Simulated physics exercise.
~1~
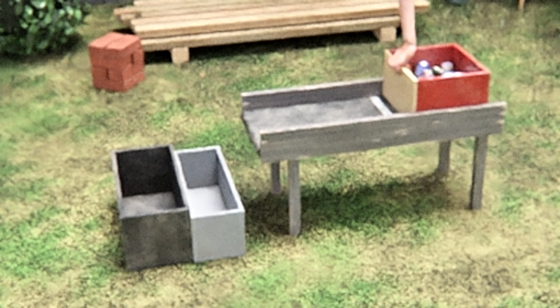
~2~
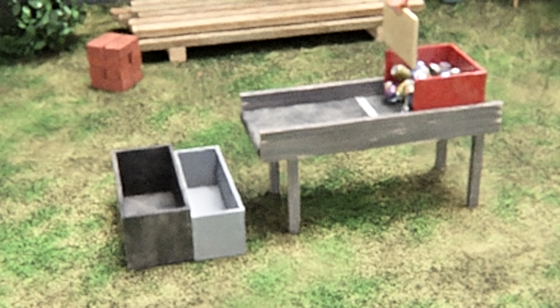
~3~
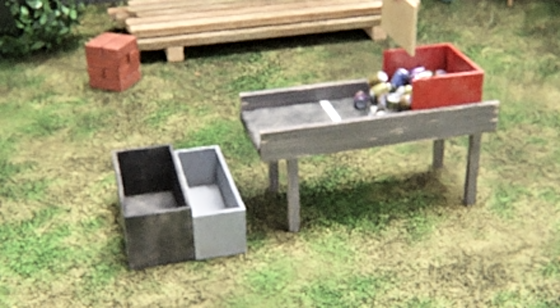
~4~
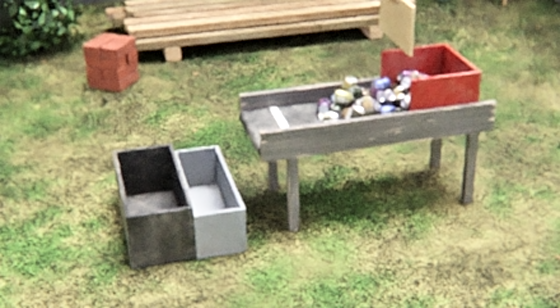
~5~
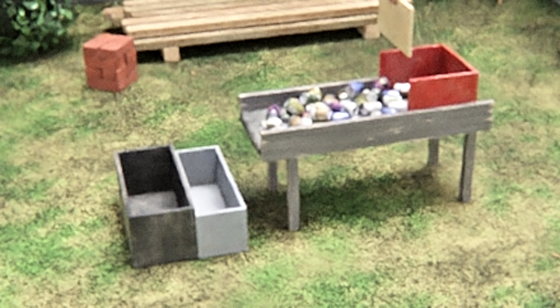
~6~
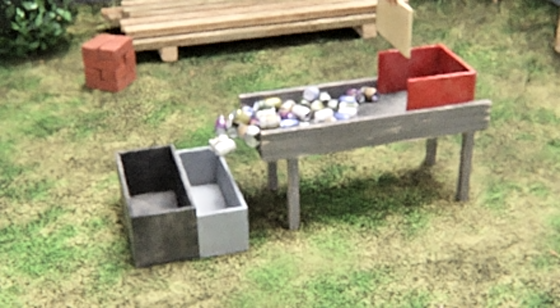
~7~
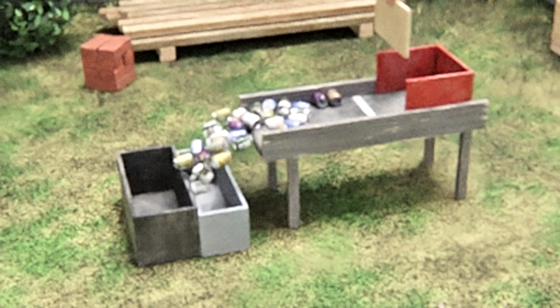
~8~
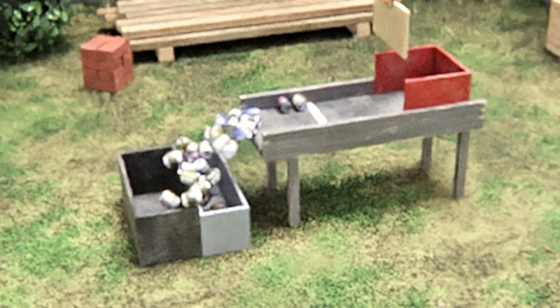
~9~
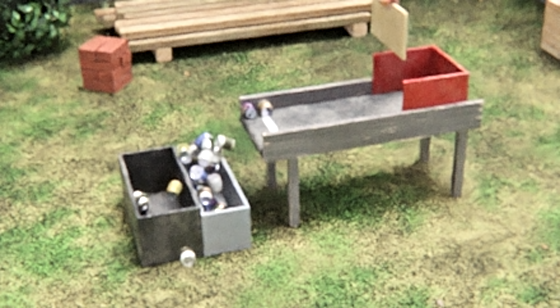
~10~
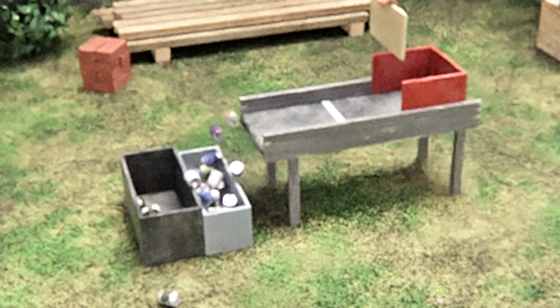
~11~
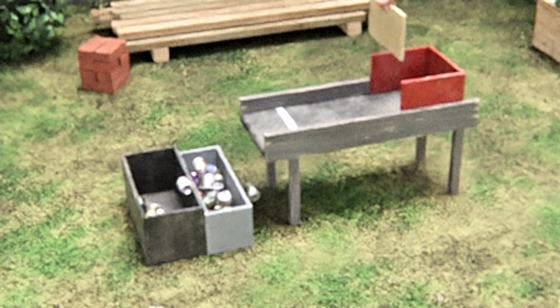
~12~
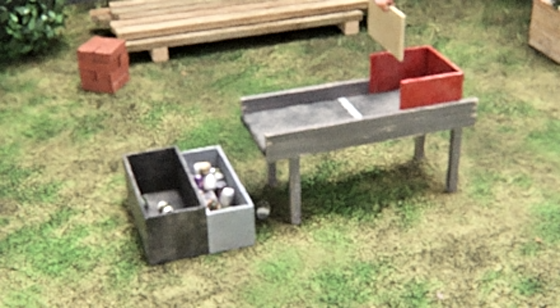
On a grassy yard, mini cans leaving a red pen ride a belt leftward and tumble off, most landing in the grey tub.
